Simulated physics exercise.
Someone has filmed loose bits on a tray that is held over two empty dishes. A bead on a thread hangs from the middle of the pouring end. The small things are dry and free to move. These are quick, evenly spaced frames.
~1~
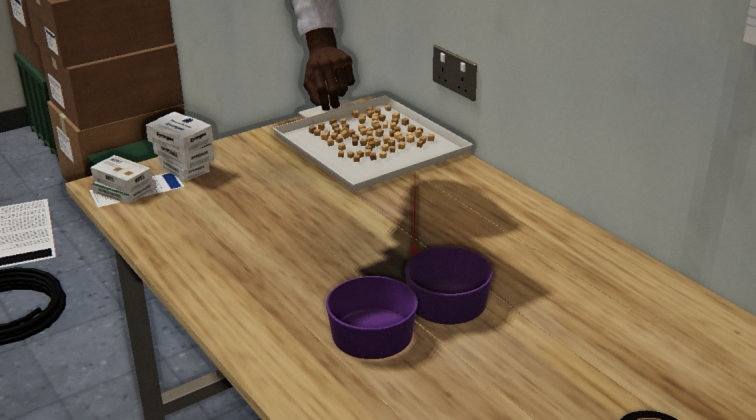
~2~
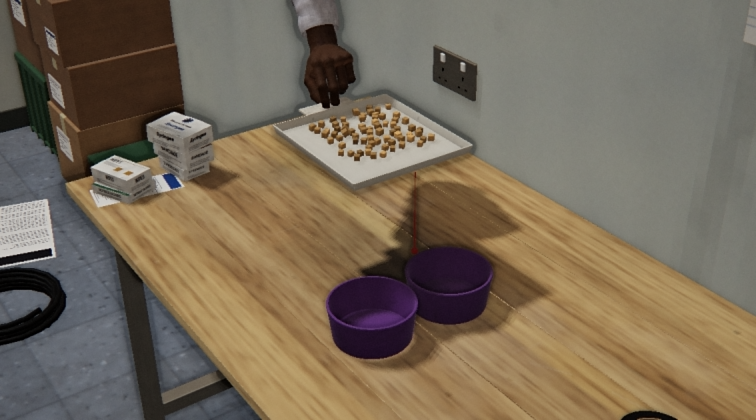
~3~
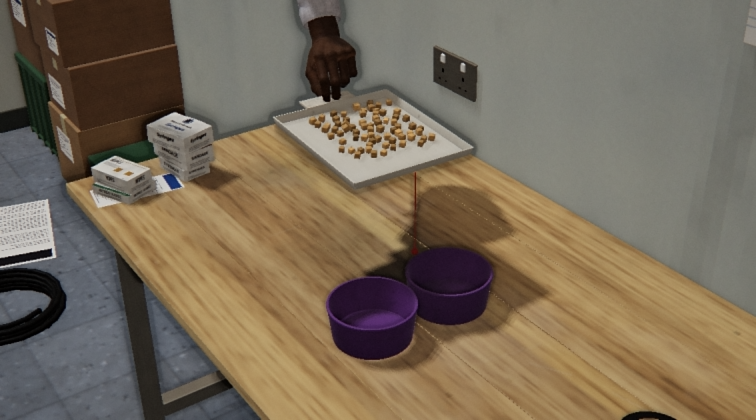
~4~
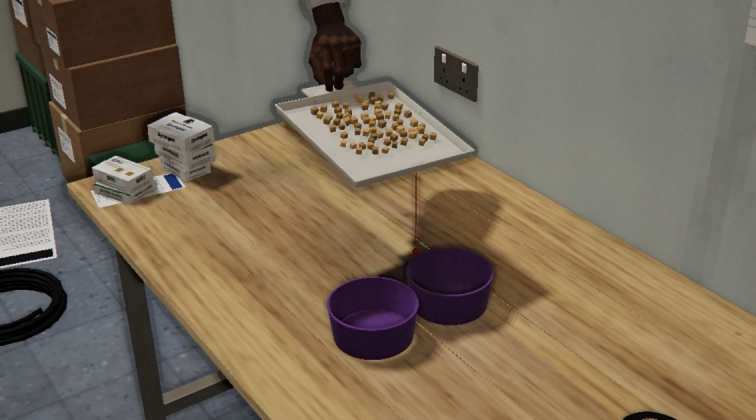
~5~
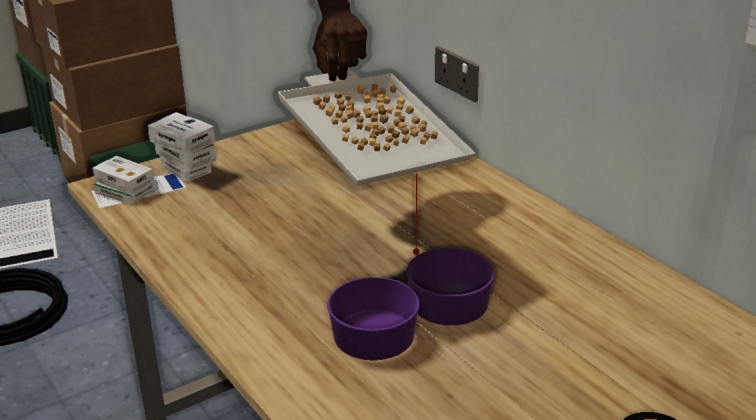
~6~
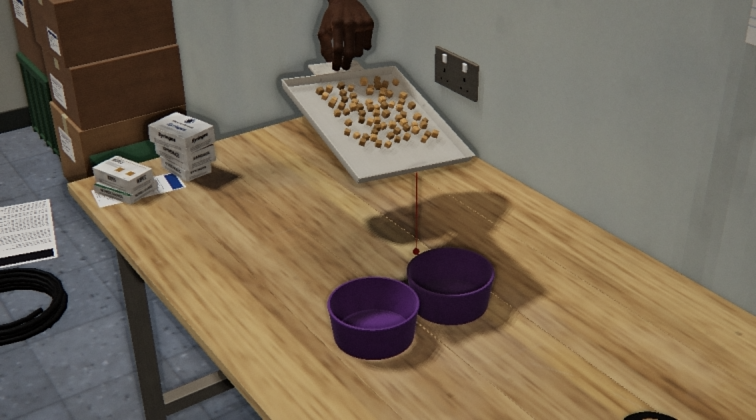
On a wooden table, a hand raises the far end of a tray of small cubes.
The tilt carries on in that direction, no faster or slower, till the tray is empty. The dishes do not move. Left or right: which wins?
It favours the right-hand dish.
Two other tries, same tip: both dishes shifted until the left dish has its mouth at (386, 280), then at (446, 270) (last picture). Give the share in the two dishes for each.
About 100 and 70 per cent.
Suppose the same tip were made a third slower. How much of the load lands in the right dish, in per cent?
It comes to 50 per cent or so.
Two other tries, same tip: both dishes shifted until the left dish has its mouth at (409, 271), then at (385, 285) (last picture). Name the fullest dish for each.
One: The dish on the right. Two: The right dish.
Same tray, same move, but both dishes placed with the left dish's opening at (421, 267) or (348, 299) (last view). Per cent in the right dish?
About 60 and 30 per cent.
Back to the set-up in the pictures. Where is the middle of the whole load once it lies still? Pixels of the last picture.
Close to (471, 293).
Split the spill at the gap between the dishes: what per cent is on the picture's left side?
Near 0 %.
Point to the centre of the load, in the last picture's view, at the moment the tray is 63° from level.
Near (444, 150).
Just after the last frame, tray tipped steeply; almost all on the tray; about a tenth in the air.
A moment on, tray tipped right over; the larger part on the tray; about a tenth in the right dish; about a tenth outside both; just a few in the air.
Further on, tray tipped past a quarter turn; roughly half in the right dish; roughly half outside both.
When it is over, tray tipped past a quarter turn; not one in the left dish; roughly half in the right dish; roughly half outside both.
